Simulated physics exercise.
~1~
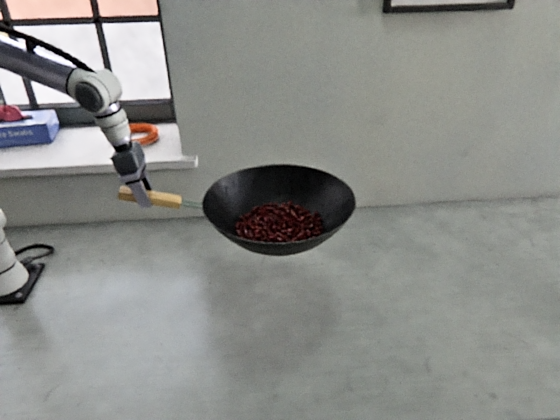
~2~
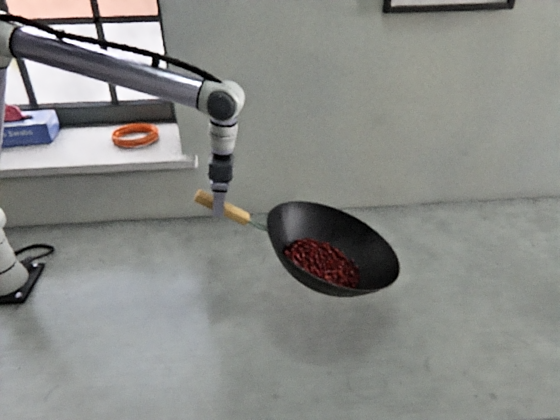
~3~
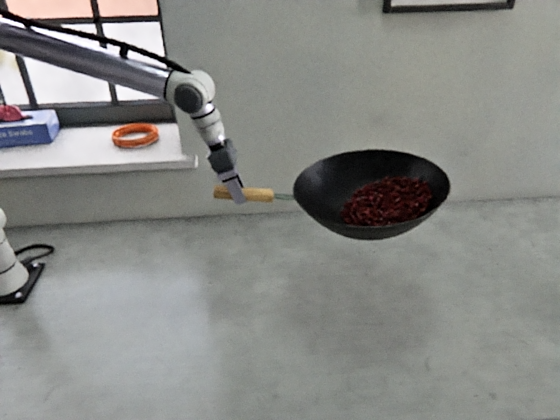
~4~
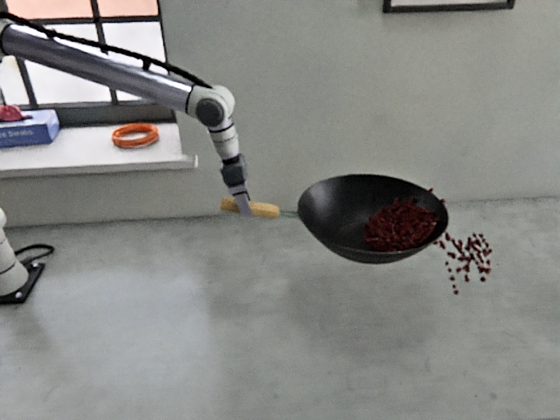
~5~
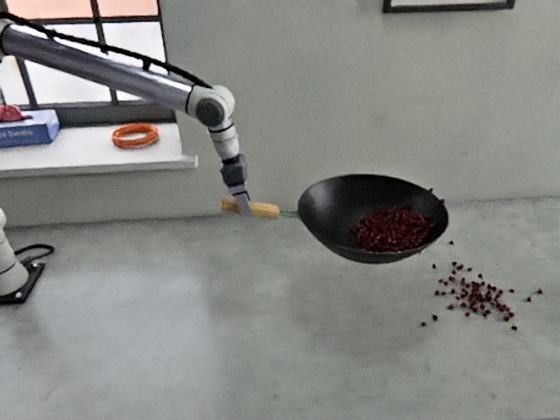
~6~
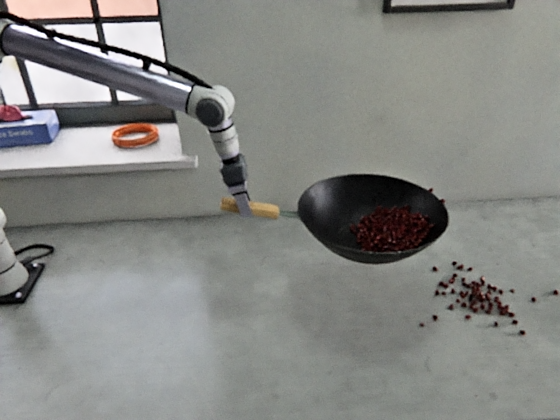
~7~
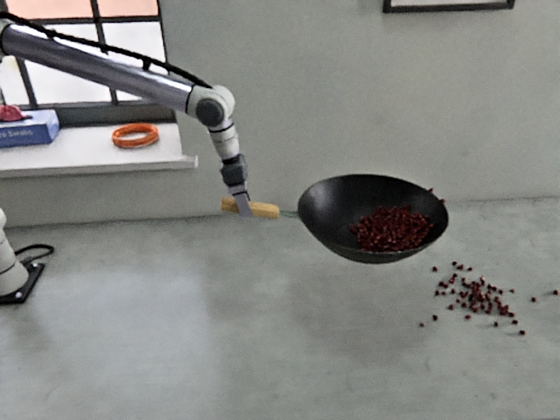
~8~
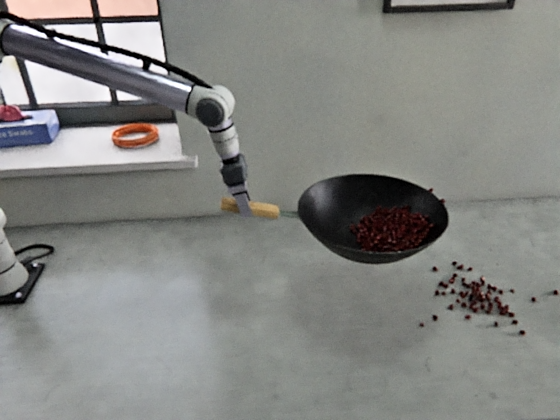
In a plain room with grey-green walls, seen from a fixed, slightly raised view, a grey robot arm at the left grips a black wok by its wooden handle. A heap of dark red beans sits inside, and a blue box and an orange ring rest on the windowsill behind. The arm carries the wok right and downward, tipping it, then lifts it farther right and levels it. As the wok drops slightly and stops, a cluster of beans flies over its right rim. They scatter across the grey surface, while most remain in the motionless wok.
